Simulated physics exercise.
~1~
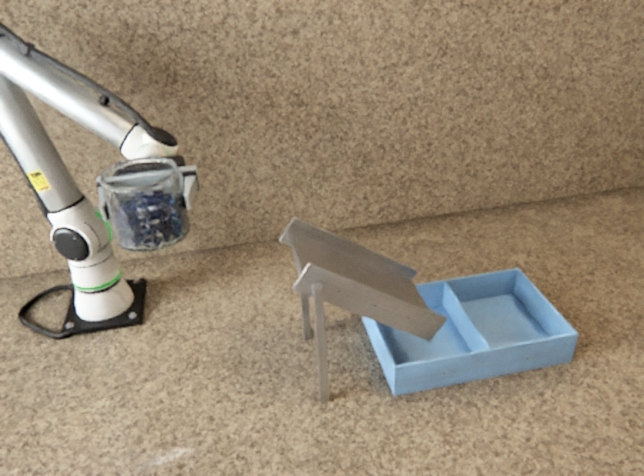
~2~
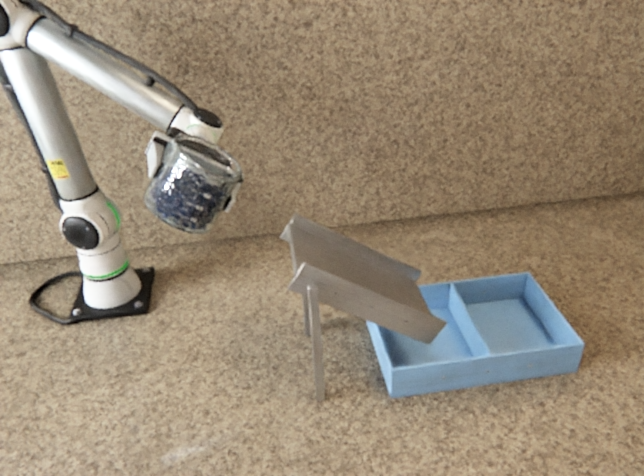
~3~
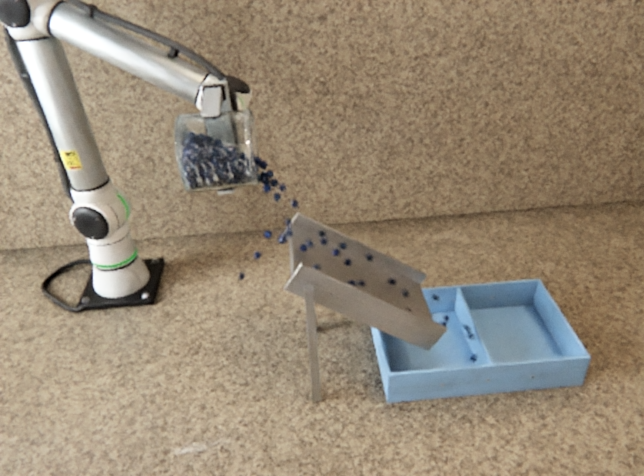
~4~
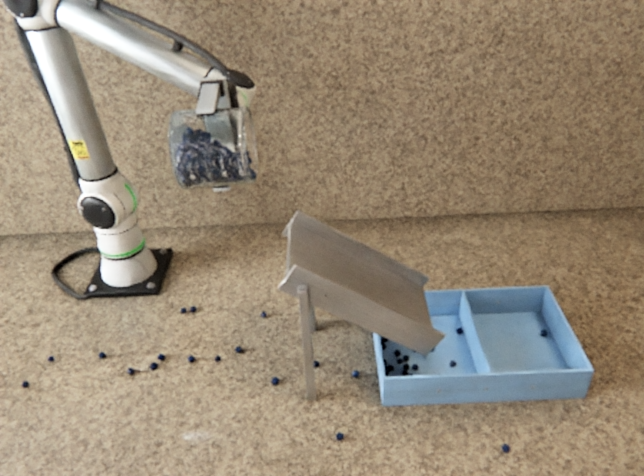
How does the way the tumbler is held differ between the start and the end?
At the start the robot arm holds the tumbler upright, while at the end the tumbler is held on its side.
A white and grey robot arm stands at the left of a speckled tan table top, seen from slightly above, gripping a clear tumbler of dark blue beads. To its right, a grey metal chute on legs slopes down toward a light blue box split in two by a cross wall. The arm carries the tumbler right and tips it forward until it lies on its side. Beads spill out, some sliding down the chute into the box and others missing it. At the end, many beads remain in the tumbler, a small cluster sits in the box's near part, one lies in the far part, and others are scattered over the table.
